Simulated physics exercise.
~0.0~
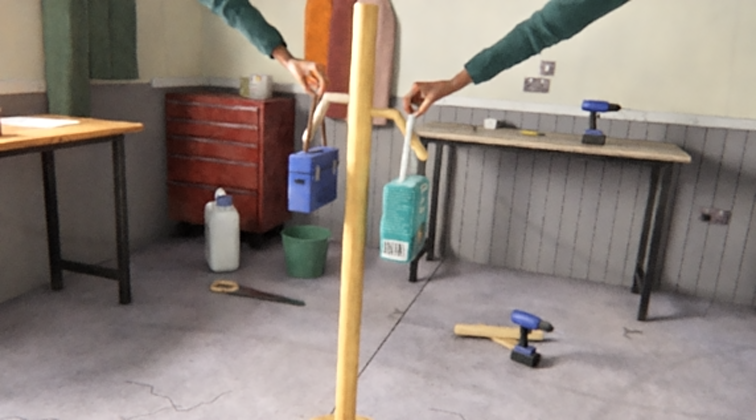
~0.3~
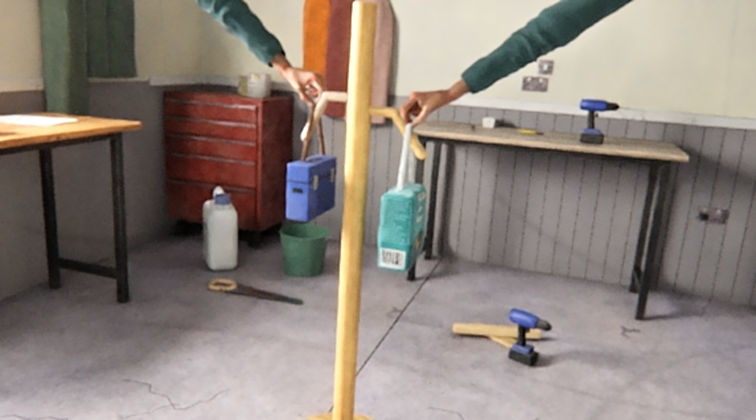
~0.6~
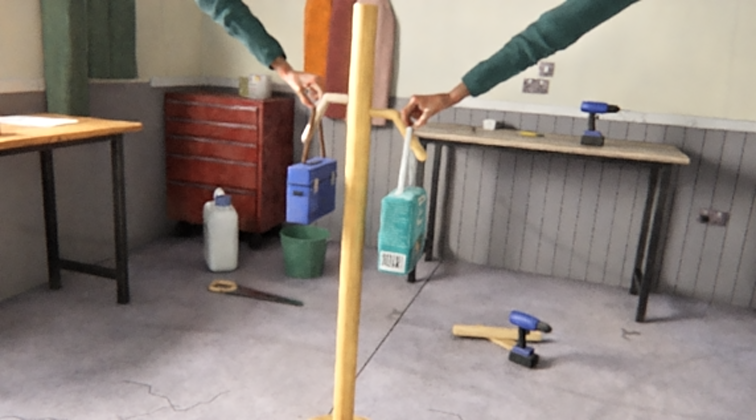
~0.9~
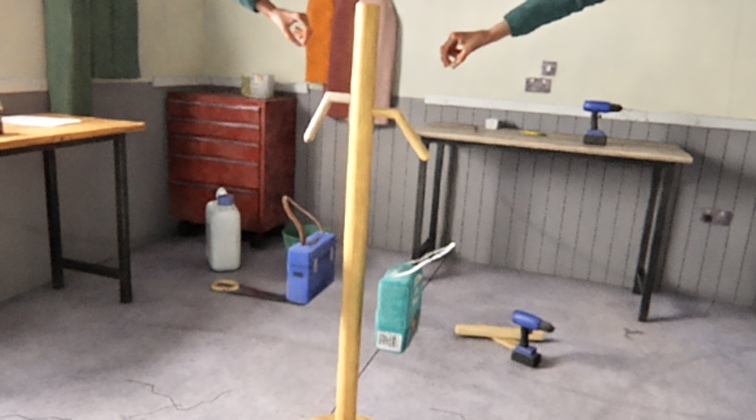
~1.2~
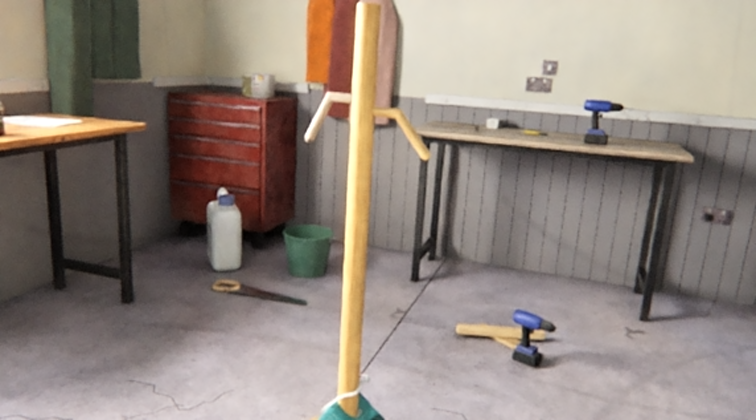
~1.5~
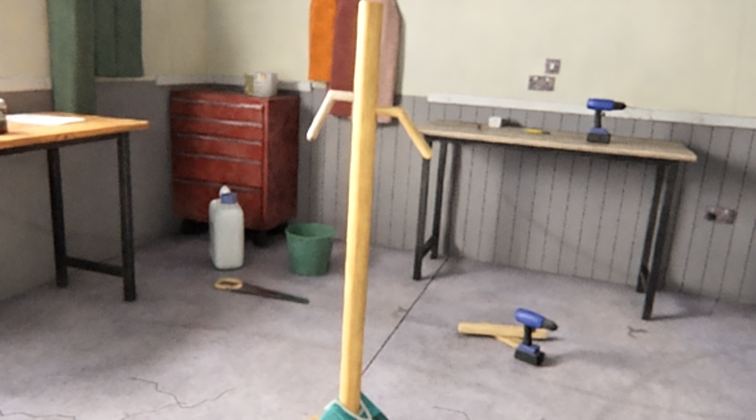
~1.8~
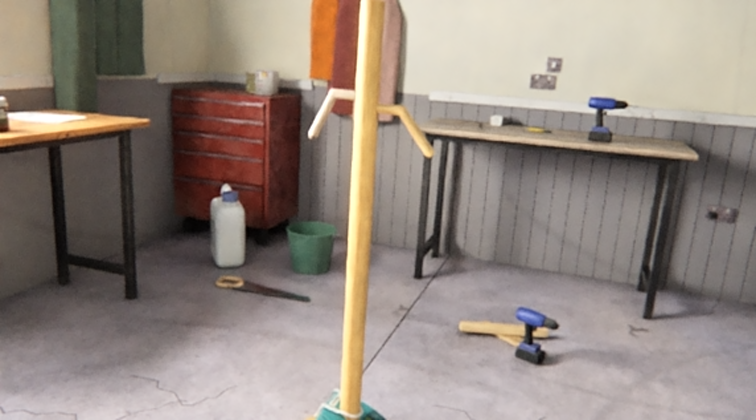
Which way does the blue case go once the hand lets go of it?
The blue case moves down, falling away from the left peg towards the floor.
